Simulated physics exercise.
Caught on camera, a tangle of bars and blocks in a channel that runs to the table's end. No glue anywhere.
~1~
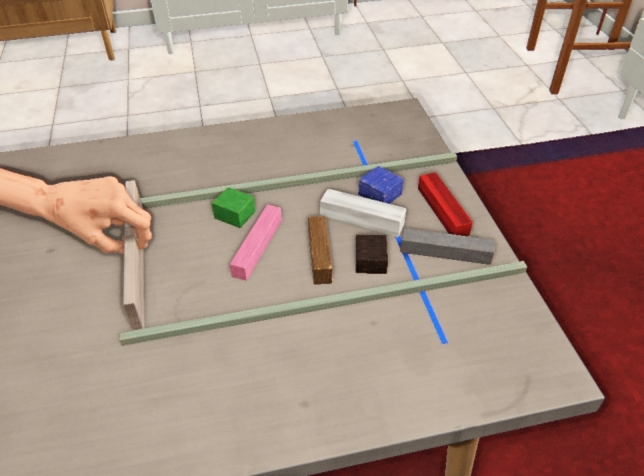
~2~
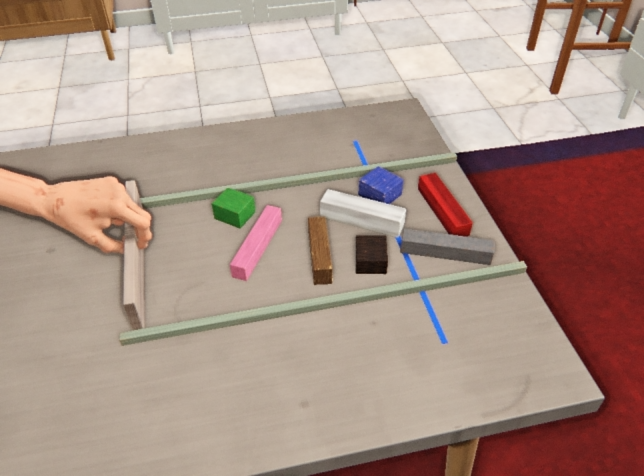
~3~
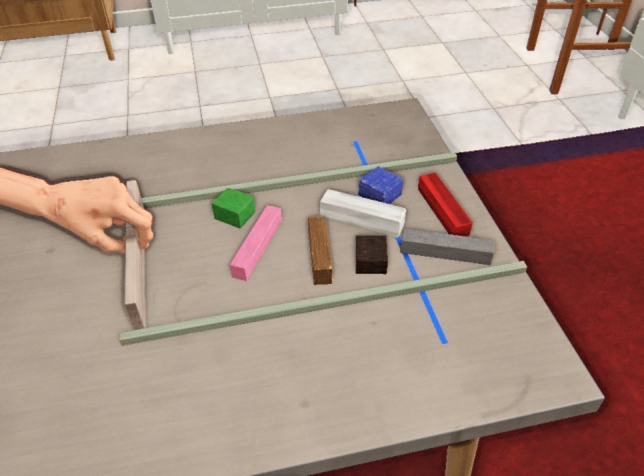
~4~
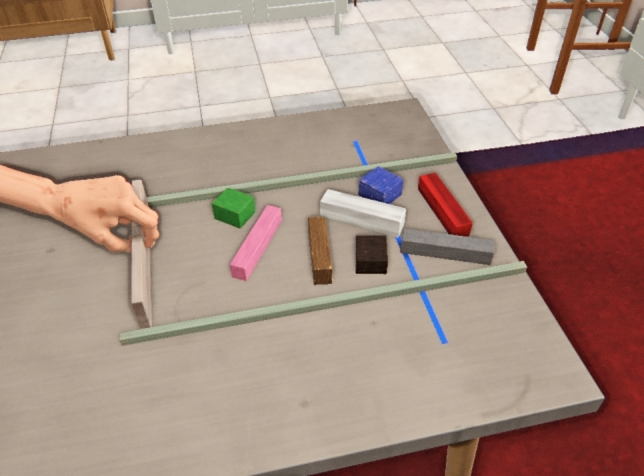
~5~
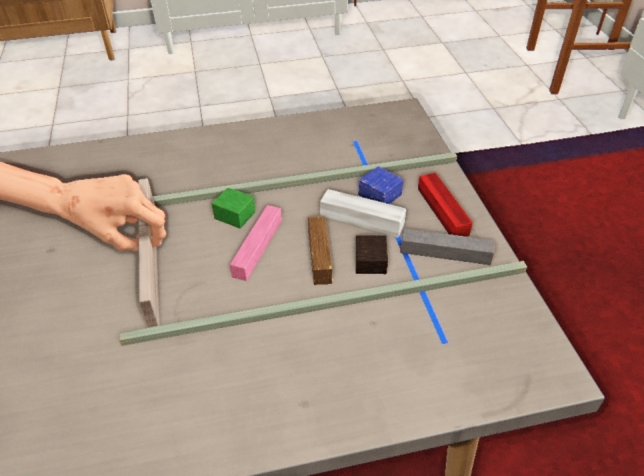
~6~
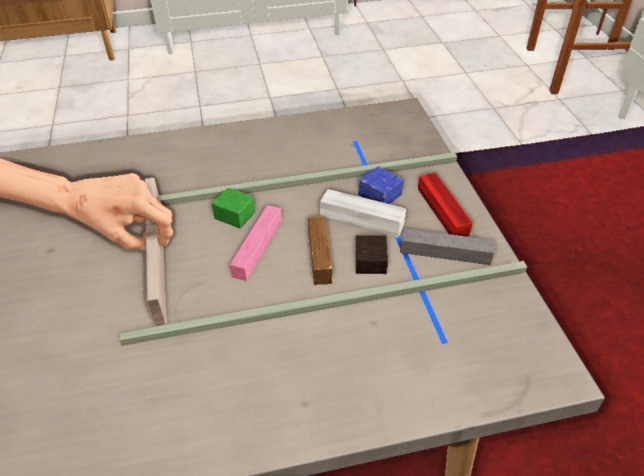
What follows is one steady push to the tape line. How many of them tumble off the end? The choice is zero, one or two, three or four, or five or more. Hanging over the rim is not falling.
In the end the number that fall off is zero.
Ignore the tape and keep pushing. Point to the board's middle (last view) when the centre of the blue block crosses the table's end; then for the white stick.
At (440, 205) for the blue block; at (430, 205) for the white stick.
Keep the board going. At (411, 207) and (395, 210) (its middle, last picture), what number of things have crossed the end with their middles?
Past the end: 2 and 1.
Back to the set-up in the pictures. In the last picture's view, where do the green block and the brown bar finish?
First (394, 178), then (431, 237).
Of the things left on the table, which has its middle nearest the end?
The grey bar.
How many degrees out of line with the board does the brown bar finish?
About 25°.
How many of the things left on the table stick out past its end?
The number is 2.
Early on, none off yet; red stick at rest near (444, 205); grey bar at rest near (447, 247); blue block at rest near (381, 187).
Finally, the number that fall off is zero.
